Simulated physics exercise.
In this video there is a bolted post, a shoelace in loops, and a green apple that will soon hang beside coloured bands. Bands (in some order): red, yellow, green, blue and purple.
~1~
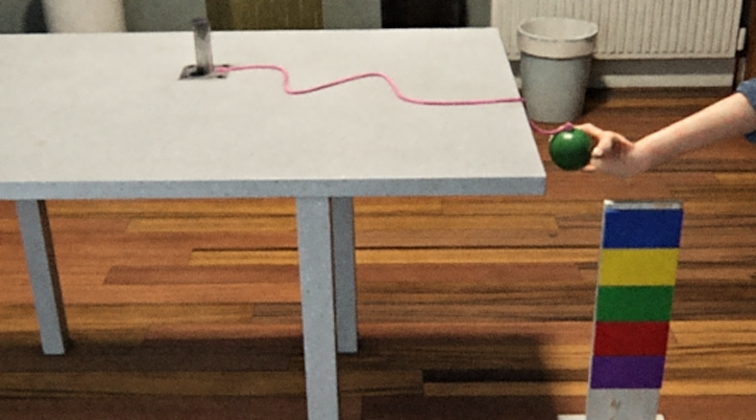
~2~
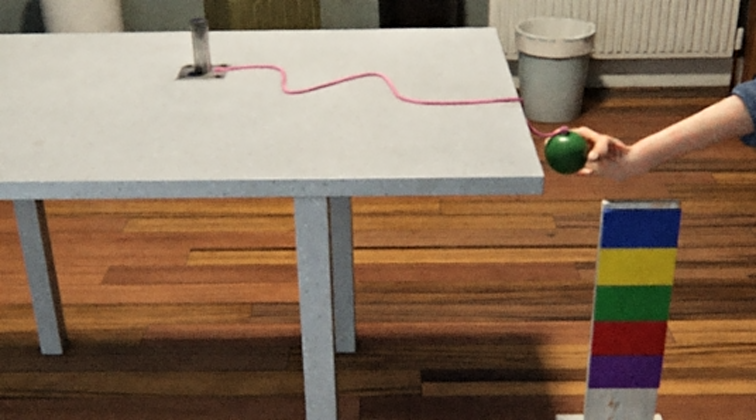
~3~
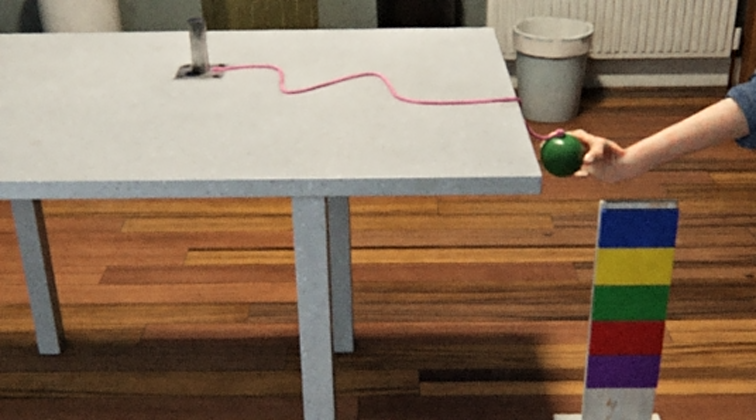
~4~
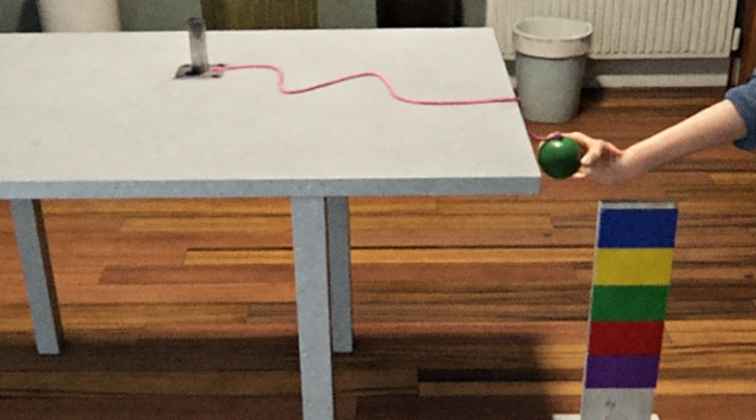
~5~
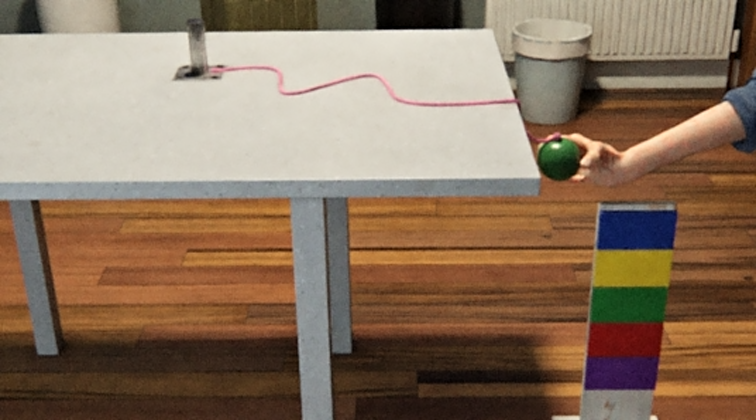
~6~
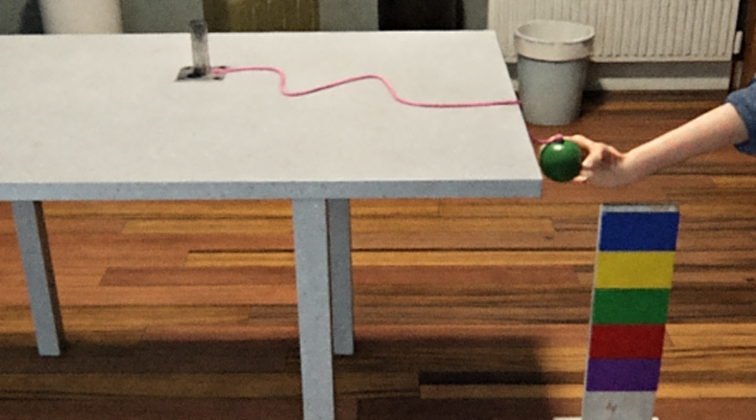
In a room with a wooden floor, a hand holds a green ball tied to a wavy pink cord beside a pale table's edge, above an upright board of coloured bands, shifting it only very slightly left and downward.
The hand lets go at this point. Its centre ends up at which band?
At the green one.
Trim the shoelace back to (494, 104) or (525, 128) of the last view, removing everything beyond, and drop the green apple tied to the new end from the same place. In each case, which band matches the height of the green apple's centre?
Per try - 1: Blue; 2: Yellow.
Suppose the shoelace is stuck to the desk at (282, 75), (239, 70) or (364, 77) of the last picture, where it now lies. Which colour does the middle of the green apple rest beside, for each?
Lab note: Try 1 green; try 2 green; try 3 blue.
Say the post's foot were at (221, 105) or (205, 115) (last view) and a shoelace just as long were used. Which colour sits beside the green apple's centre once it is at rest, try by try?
Try one - red; try two - red.
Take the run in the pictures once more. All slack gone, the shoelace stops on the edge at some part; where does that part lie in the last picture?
You'd find it at roughly (395, 96).
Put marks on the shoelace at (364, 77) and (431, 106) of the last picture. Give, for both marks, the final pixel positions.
(443, 88), then (514, 147).
Soon after, apple near (497, 288); level with green.
Then, apple near (509, 296); level with green.
At rest, apple near (507, 299); level with green. At green.
